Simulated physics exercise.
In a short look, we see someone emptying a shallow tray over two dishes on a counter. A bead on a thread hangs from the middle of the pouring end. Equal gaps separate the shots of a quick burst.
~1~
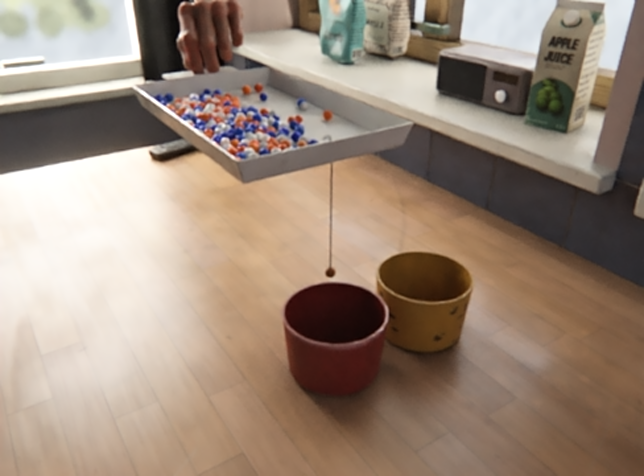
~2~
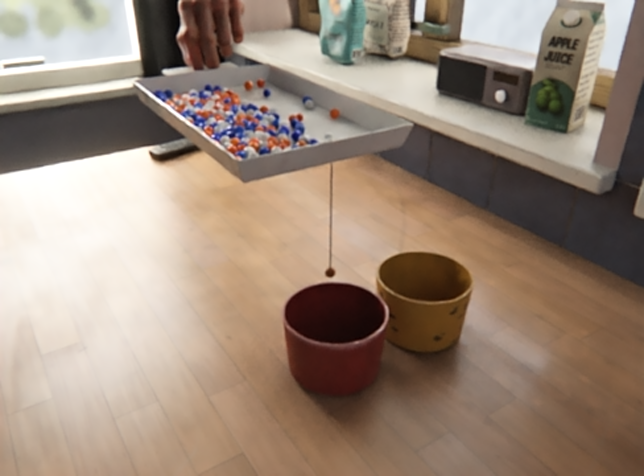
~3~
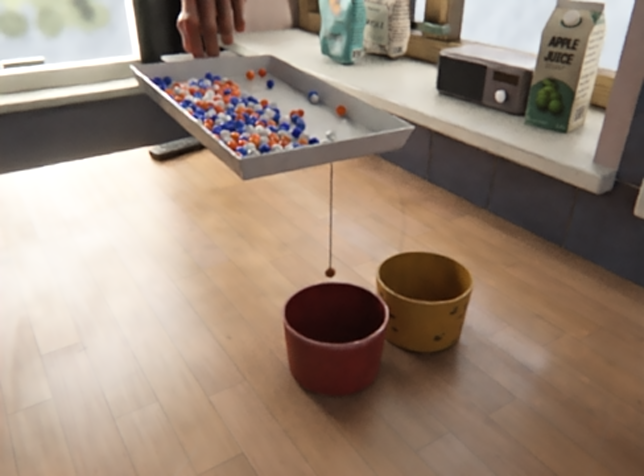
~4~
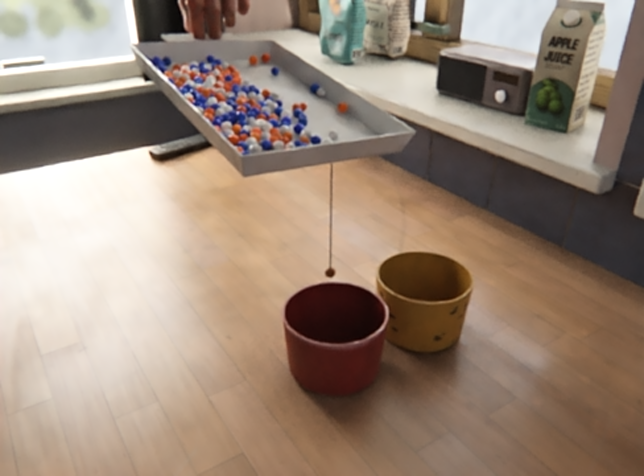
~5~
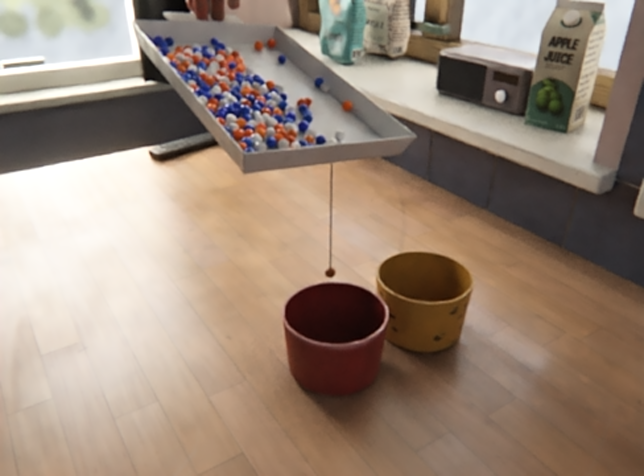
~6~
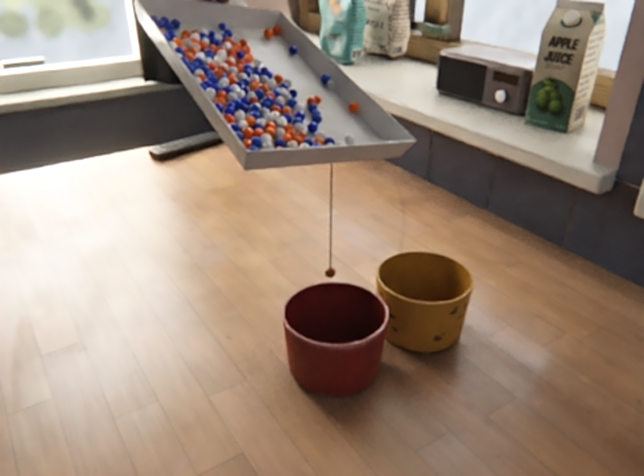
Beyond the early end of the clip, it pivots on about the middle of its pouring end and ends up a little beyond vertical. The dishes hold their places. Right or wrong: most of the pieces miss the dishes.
Wrong.
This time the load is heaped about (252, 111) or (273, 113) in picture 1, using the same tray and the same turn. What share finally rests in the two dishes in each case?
Respectively 90 and 90 per cent.
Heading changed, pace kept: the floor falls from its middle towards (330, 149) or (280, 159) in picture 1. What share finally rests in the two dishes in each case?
80 %, give or take, and then 30 %.
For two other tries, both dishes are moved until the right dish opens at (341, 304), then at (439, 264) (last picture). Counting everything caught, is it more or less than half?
Taking the places in turn, it's shy of half and then past half.
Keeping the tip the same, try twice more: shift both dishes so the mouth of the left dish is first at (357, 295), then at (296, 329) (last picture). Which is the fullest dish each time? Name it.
First try, the rightmost dish; second try, the rightmost dish.
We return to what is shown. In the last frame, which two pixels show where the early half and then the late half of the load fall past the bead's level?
The first part at (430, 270); the rest at (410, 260).
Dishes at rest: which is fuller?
The one that comes out ahead is the rightward one.
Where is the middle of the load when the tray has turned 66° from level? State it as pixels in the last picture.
Around (394, 160).
Just after the last frame, tray tipped steeply; roughly two thirds on the tray; about a tenth in the right dish; just a few outside both; roughly a quarter in the air.
A moment on, tray tipped past a quarter turn; just a few on the tray; just a few in the left dish; the larger part in the right dish; about a tenth outside both; just a few in the air.
Further on, tray tipped past a quarter turn; just a few in the left dish; the larger part in the right dish; about a tenth outside both.
When it is over, tray tipped past a quarter turn; just a few in the left dish; the larger part in the right dish; about a tenth outside both.
